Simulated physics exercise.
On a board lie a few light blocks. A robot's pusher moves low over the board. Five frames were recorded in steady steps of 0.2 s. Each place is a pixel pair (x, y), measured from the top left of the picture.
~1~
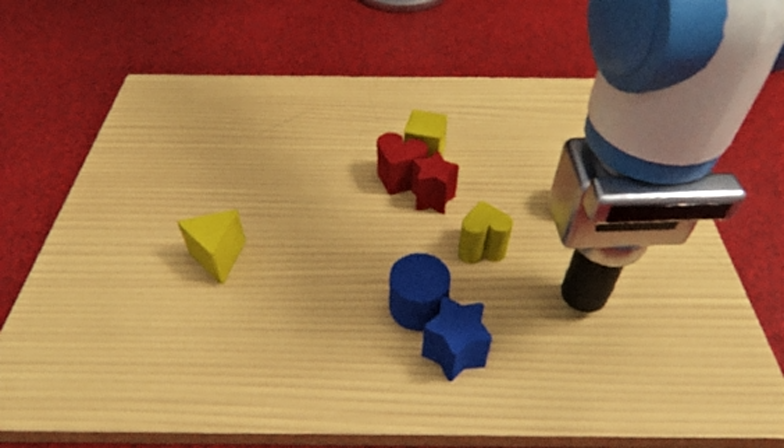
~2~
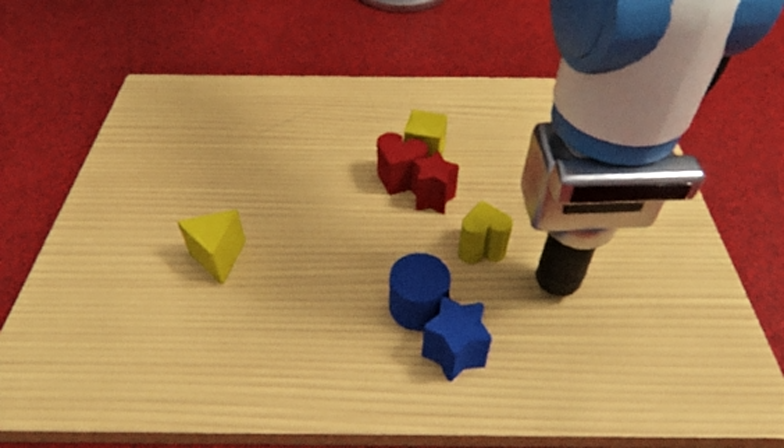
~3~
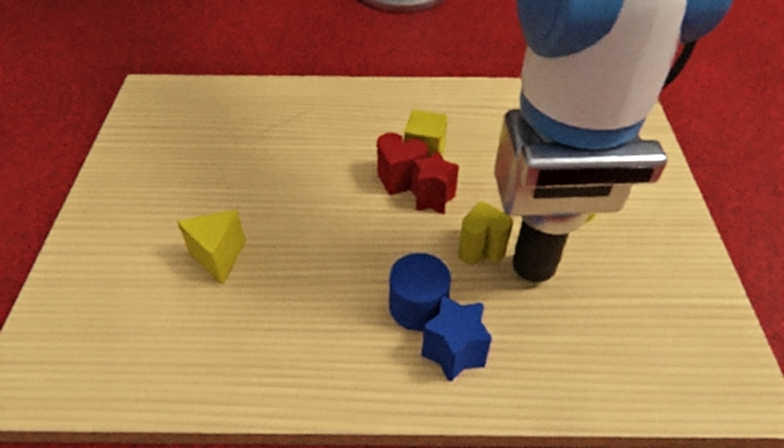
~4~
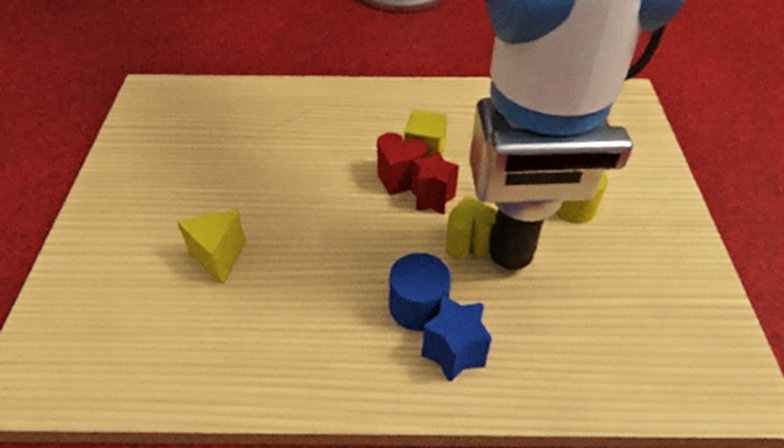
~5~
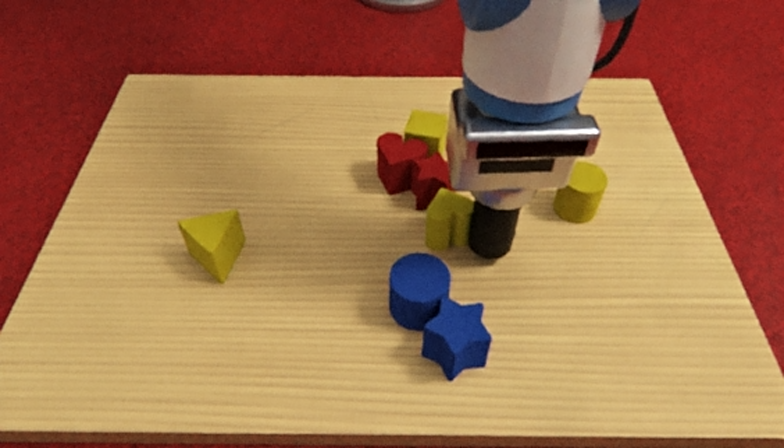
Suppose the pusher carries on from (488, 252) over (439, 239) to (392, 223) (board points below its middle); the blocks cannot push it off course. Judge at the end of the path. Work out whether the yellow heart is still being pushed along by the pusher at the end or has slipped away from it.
Prediction: Still leading.
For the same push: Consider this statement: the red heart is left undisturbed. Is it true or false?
The statement is true.
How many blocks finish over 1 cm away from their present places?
Counting only shifts above 1 cm, I get one block.
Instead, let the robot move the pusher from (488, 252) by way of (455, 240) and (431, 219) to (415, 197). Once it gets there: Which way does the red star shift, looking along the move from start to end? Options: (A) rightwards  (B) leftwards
A: Rightwards.
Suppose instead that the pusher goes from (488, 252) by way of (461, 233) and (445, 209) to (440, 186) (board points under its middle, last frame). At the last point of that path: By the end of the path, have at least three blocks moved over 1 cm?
That would be a yes.
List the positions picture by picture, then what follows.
Pusher tip at (584, 295); block tops, red heart at (401, 147); red star at (435, 167); yellow heart at (487, 218), in the first picture.
Pusher at (558, 279); blocks unchanged, in the second picture.
Pusher at (534, 266); blocks unchanged, in the third picture.
Pusher at (511, 254); yellow heart at (473, 213), in the fourth picture.
Pusher at (490, 243); red heart at (401, 147); red star at (435, 167); yellow heart at (450, 204), in the fifth picture.
On the path given first. Halfway along, pusher at (439, 230); yellow heart at (401, 189).
At the end, pusher at (392, 215); red heart in place; red star in place; yellow heart at (356, 173), turned 15° clockwise.
